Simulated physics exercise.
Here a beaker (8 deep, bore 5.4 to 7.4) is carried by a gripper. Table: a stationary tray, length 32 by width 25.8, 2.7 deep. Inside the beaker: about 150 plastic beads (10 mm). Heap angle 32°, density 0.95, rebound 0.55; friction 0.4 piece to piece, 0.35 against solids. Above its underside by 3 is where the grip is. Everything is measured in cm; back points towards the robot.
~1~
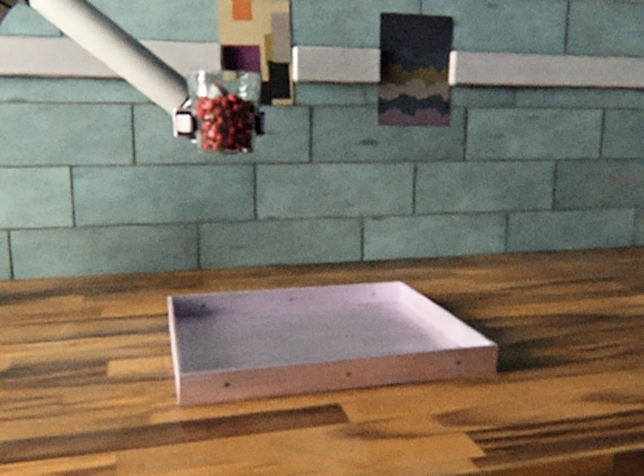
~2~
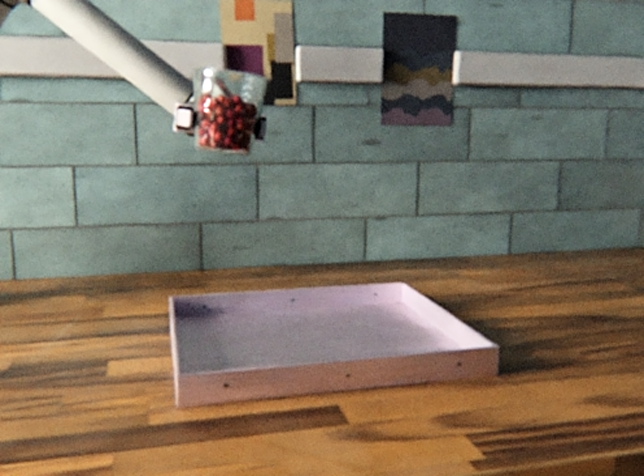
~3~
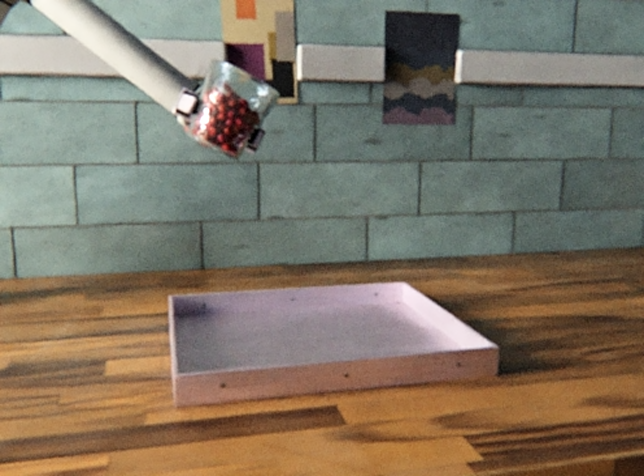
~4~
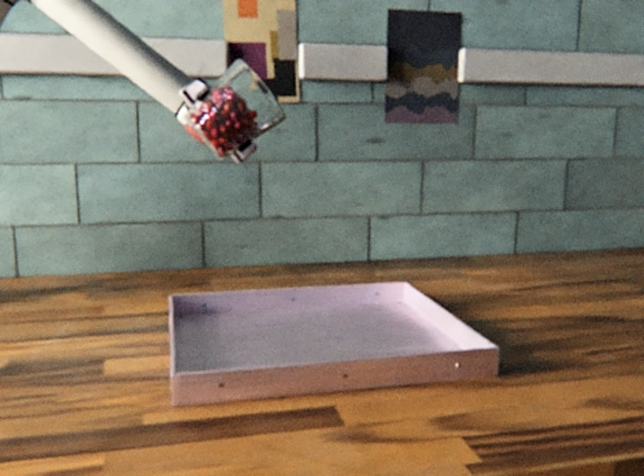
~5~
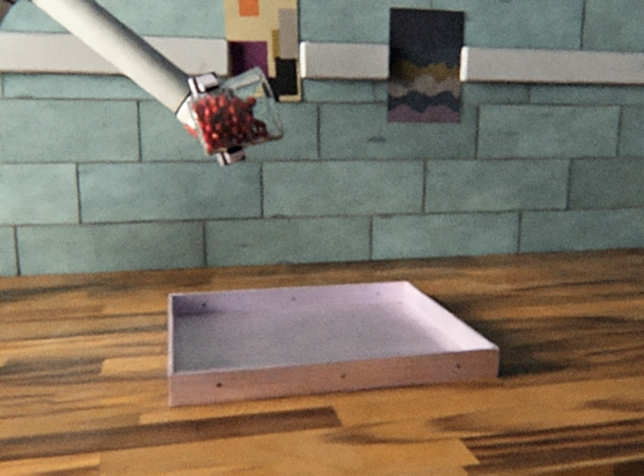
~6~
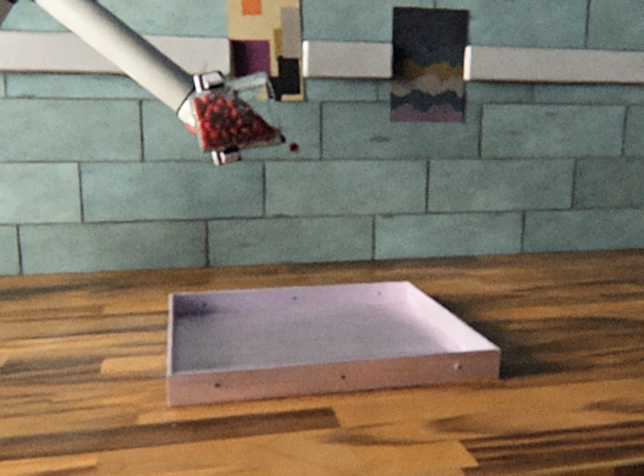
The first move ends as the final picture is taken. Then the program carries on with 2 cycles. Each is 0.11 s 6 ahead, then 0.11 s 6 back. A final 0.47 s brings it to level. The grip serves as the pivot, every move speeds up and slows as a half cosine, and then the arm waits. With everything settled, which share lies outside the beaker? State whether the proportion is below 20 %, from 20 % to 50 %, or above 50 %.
The proportion is above 50 %.
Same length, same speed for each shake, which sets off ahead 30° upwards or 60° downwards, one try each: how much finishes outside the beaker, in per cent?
100 and 40 %.
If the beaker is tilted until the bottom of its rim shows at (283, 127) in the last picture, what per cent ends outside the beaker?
It comes out near 75 percent.
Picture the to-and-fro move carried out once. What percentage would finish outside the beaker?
It would come to about 95 %.
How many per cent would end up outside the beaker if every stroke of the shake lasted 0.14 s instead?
In that case around 95 per cent.
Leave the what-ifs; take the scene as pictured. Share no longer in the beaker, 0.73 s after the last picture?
Around 100 % has gone out so far.
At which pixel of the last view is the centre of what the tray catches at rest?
Around (402, 332) in the last view.
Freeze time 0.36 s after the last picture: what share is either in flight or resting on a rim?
Logged share: Close to 12 per cent.
Then, 0.36 s later, tilted 78° forward, highest piece 24 above the table; 94 in the tray, 24 on the table or floor, 11 in the beaker, 17 in flight or on a rim.
Then, 0.73 s later, tilted 25° forward, highest piece 24 above the table; 103 in the tray, 40 on the table or floor, 2 in the beaker, 1 in flight or on a rim.
Then, 1.11 s later, level, highest piece 23 above the table; 104 in the tray, 40 on the table or floor, 2 in the beaker.
Then, 2.16 s later, level, highest piece 23 above the table; 104 in the tray, 40 on the table or floor, 2 in the beaker.
At rest, 104 in the tray, 40 on the table or floor, 2 in the beaker. That is 99 % outside the beaker.
